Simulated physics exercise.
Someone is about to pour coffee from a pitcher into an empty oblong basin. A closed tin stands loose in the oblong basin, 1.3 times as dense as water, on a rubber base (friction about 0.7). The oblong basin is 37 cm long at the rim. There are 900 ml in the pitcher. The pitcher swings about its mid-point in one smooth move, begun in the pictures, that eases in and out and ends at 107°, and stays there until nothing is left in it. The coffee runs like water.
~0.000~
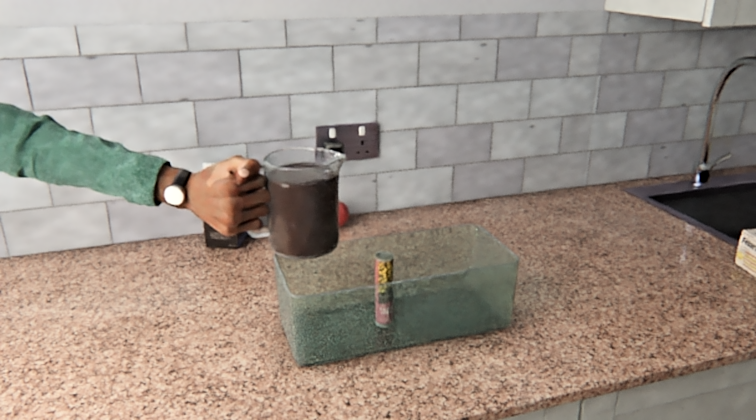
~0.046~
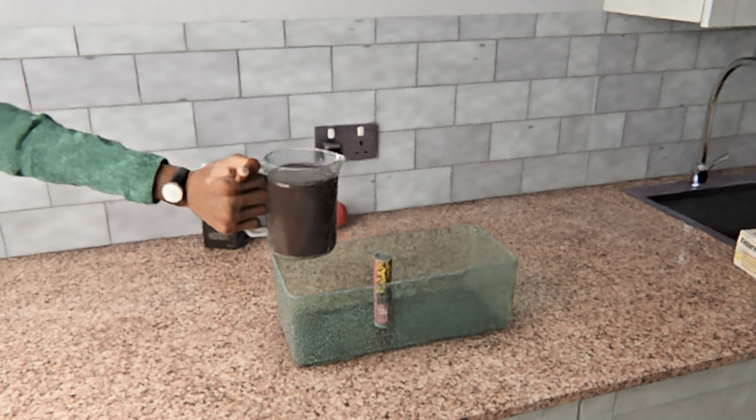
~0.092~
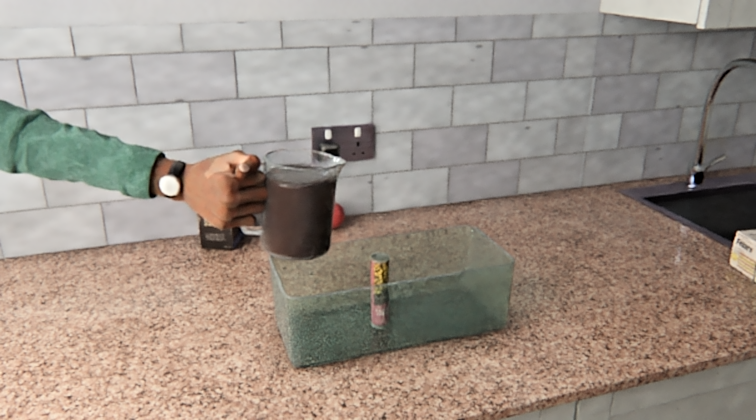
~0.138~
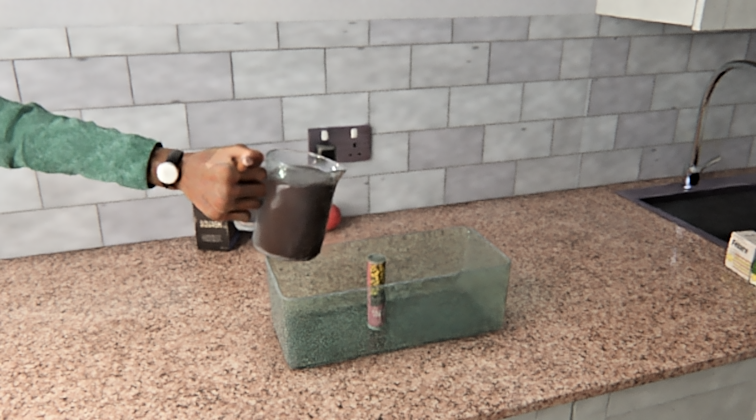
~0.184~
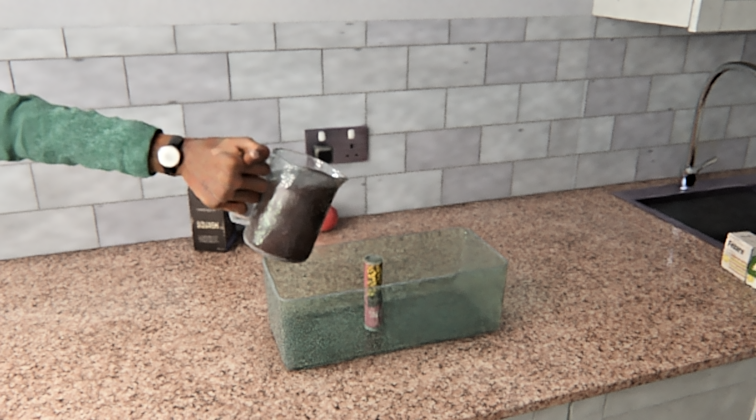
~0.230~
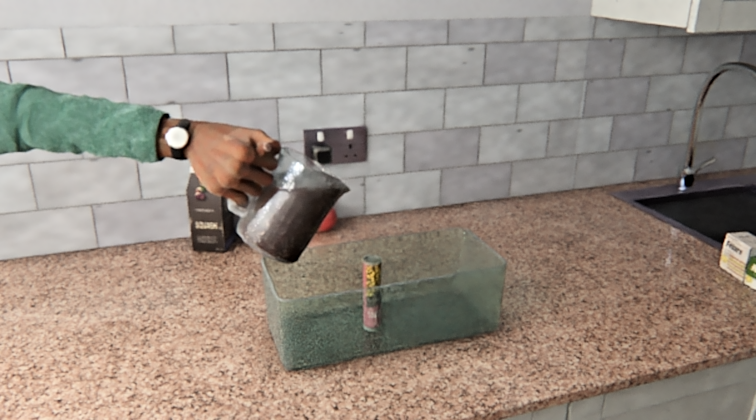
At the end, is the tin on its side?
The tin falls.
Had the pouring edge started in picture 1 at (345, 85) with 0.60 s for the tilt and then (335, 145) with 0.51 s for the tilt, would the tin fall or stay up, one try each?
First it stays up; then it goes over.
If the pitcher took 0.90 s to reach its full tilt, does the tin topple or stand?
Then it topples.
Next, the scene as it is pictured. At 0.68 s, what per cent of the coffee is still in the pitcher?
Some 20 per cent.
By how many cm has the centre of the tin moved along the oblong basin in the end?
About 8.5 cm.
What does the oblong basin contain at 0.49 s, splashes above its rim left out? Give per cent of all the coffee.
About 18 per cent.
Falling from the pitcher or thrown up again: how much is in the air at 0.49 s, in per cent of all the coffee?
About 20 per cent.
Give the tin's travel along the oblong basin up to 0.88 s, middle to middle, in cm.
About 8 cm.
Then, 0.49 s in, the tilt is 99° and 62 per cent is still to pour; the tin stands where it began.
Then, 0.68 s in, the tilt is 107° and 19 per cent is still to pour; the tin leans 13°.
Then, 0.88 s in, the tilt is 107° and 4 per cent is still to pour; the tin lies on its side.
Then, 1.10 s in, the tilt is 107° and 0 per cent is still to pour; the tin lies on its side.
Finally, the tin lies on its side.
